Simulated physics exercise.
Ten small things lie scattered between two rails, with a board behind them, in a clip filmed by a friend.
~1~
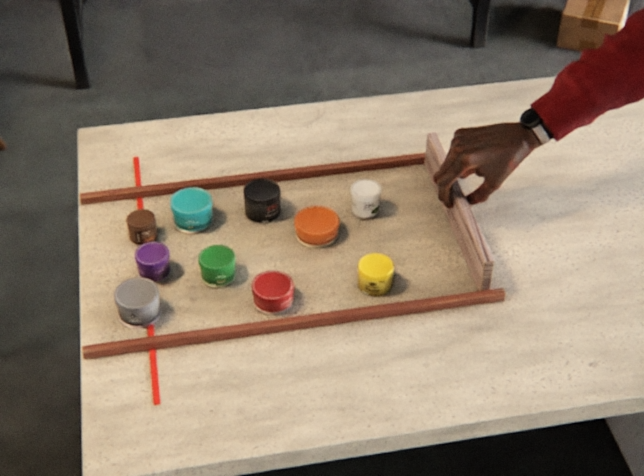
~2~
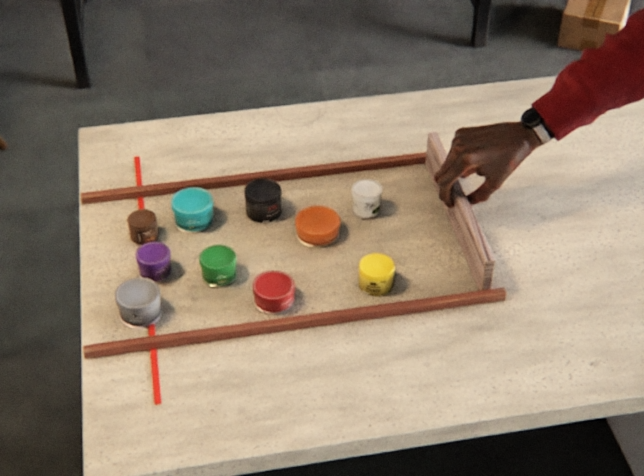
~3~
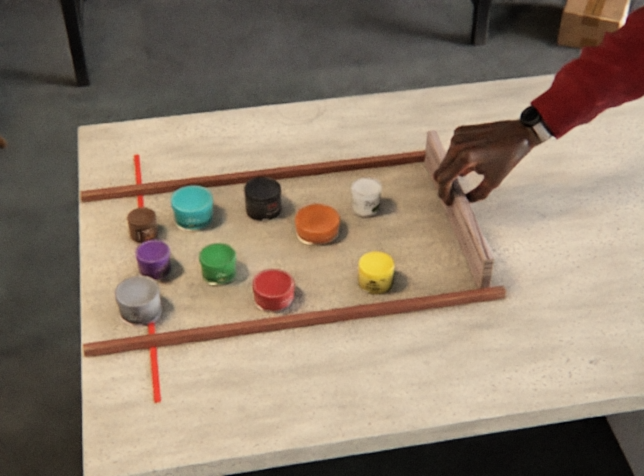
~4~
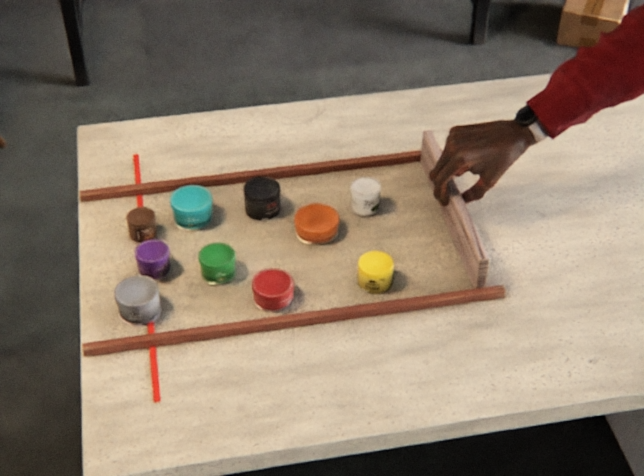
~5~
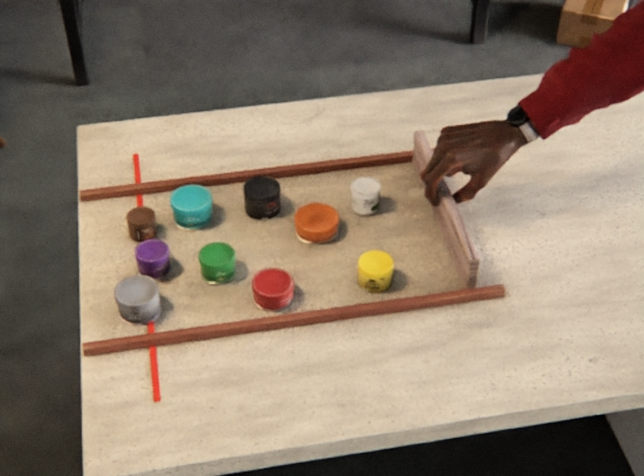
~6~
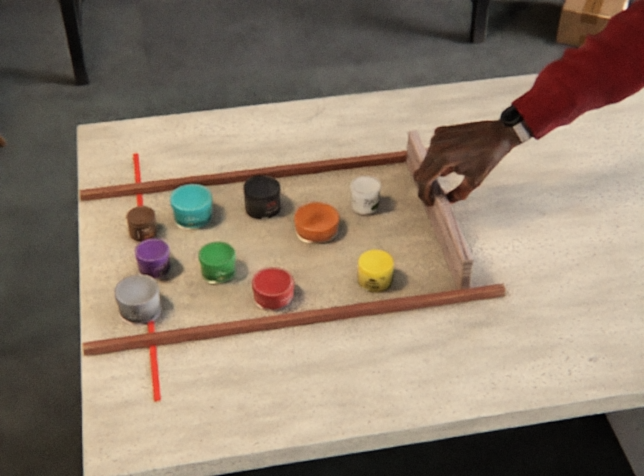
On a pale tabletop, ten small colourful pots and tins sat still between two wooden rails while a hand in a red sleeve held a board behind them, then slid it slightly left.
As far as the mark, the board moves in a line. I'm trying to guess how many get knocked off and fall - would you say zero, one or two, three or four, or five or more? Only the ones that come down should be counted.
I would say one or two.
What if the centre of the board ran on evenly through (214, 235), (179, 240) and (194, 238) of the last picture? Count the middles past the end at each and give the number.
The counts are 0, 0 and 0, in that order.
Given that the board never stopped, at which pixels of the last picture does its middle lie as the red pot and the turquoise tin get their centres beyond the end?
Near (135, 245), then near (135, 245).
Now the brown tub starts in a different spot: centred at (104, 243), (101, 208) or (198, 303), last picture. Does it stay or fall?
The brown tub does not fall; is kept; comes down.
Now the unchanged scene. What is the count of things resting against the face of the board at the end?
Count: 5.
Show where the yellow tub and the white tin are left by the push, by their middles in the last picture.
Result: One about (131, 306), other about (126, 224).
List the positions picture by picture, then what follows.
The first frame shows grey pot (138, 303); brown tub (142, 227); purple tin (153, 263); board (457, 208); tape (145, 265).
The second frame shows brown tub (143, 227); yellow tub (376, 274).
The third frame shows purple tin (154, 261); white tin (366, 198).
The fourth frame shows grey pot (138, 301); red pot (273, 290).
The fifth frame shows brown tub (142, 224); turquoise tin (192, 208).
The sixth frame shows grey pot (138, 300); brown tub (142, 224); purple tin (153, 260); board (437, 207); tape (145, 261).
A little later, none off yet; grey pot at rest near (138, 300); brown tub at rest near (142, 224); purple tin at rest near (153, 260).
Next, none off yet; grey pot shifted a little near (113, 303); brown tub shifted about its own width near (114, 233); purple tin moving near (142, 263).
When it is over, the number that fall off is one or two; down, brown tub and grey pot.
